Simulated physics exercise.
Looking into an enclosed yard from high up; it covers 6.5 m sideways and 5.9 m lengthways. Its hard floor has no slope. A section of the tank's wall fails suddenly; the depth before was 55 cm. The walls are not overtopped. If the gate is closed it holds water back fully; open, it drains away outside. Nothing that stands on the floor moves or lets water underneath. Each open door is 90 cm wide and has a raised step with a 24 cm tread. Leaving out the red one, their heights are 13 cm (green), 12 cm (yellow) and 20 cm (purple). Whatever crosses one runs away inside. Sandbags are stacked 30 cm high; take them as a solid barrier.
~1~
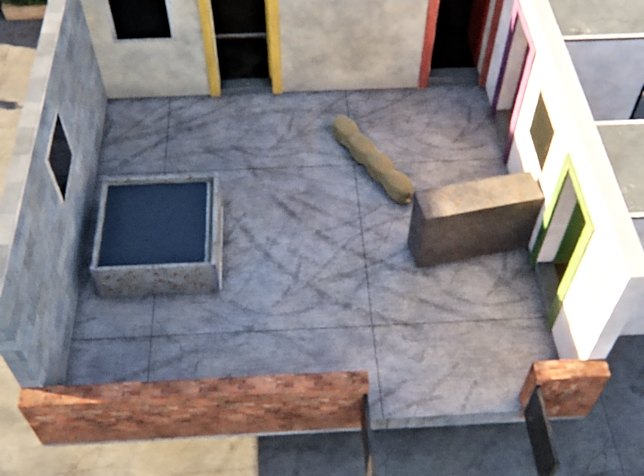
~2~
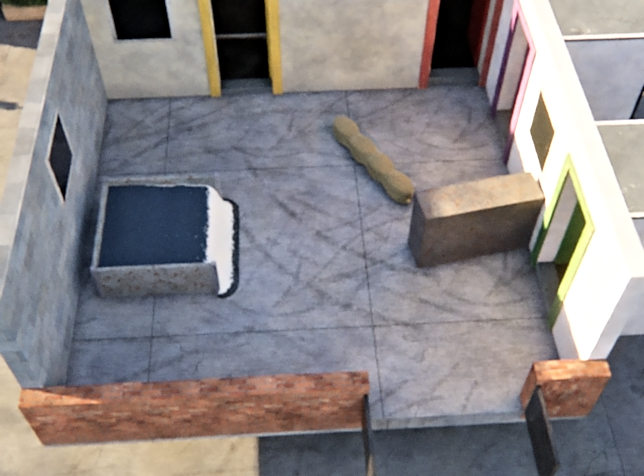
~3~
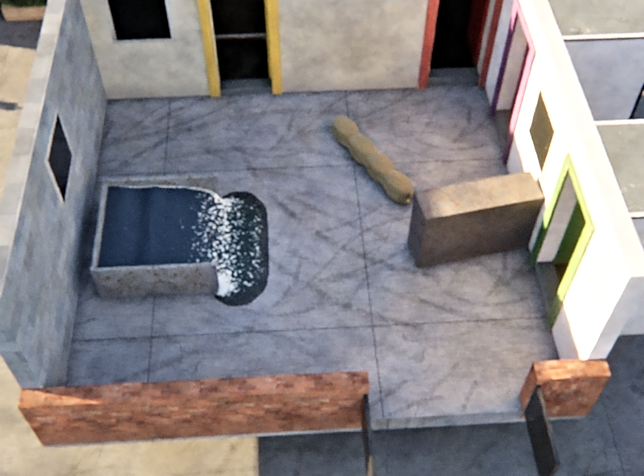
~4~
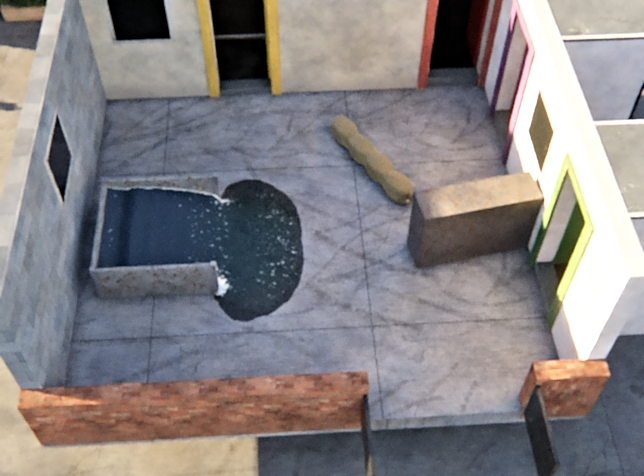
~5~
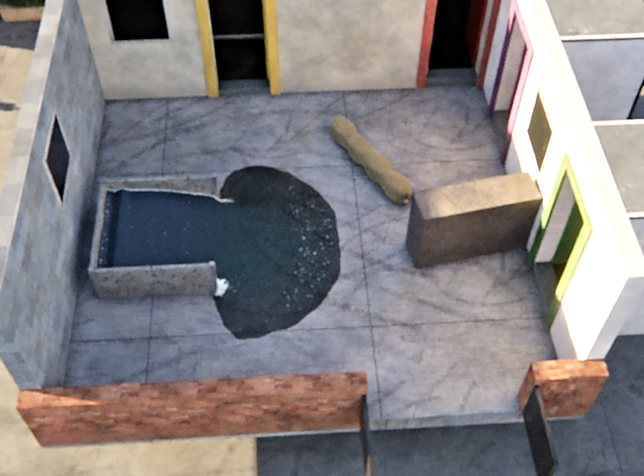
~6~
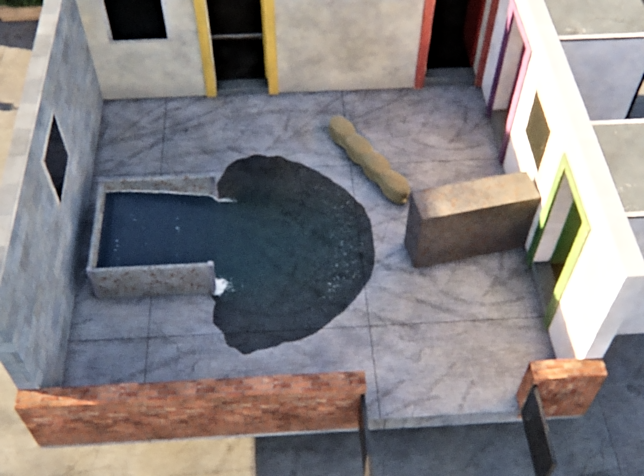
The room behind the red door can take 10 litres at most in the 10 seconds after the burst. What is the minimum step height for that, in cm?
About 9 cm.
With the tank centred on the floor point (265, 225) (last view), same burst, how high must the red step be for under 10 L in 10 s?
About 15 cm.
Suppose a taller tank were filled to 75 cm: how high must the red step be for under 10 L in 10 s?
Some 14.0 cm.
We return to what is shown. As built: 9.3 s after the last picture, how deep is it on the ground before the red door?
Roughly 4.5 cm deep.
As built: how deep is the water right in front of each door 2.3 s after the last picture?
In cm: Green 11, red 0, yellow 0, purple 6.
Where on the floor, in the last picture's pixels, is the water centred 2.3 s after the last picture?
At about (355, 244).
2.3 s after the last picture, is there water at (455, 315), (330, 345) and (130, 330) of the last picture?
In that order: Wet, flooded, still dry.
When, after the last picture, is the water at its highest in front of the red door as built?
Near 3.0 s.
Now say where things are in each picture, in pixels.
The tank at (158, 223) is whole and still, 55 cm deep; the red door at (461, 39) is dry, in the first picture.
The front is at (230, 288), 0.2 m from the gap at (216, 238); 0.2 m2 of floor is wet, 55 cm left at the back, in the second picture.
The gap is at (216, 239), the front 0.7 m out at (263, 269); the back of the tank holds 55 cm, in the third picture.
The gap is at (216, 240), the front 1.2 m out at (297, 271); the back of the tank holds 51 cm, in the fourth picture.
Water pours out at (214, 241) and has run 1.7 m, to (333, 270); about 6 cm deep outside, 46 cm at the back, in the fifth picture.
Water pours out at (213, 240) and has run 2.2 m, to (368, 261); about 5 cm deep outside, 46 cm at the back; the red door at (456, 39), 5.2 m from the gap, is still 3.1 m from the nearest water, in the sixth picture.
Then, 0.7 s after the last picture water covers 30 % of the floor, deepest (25 cm) near (405, 262); it has not reached the red door.
Then, 2.3 s after the last picture water covers 50 % of the floor, deepest (24 cm) near (565, 390); it has not reached the red door.
Then, 9.3 s after the last picture water covers 90 % of the floor, deepest (6 cm) near (90, 201); 4 cm at the red door, 0 litres in over its 20 cm step.
At the red door as built, the water peaked near 13 cm, 3.1 s after the last picture.
With a step of 7.5 cm, 21 litres would have come in within the 10 s; with 10 cm, 6 litres. So under 10 litres takes about 9 cm.
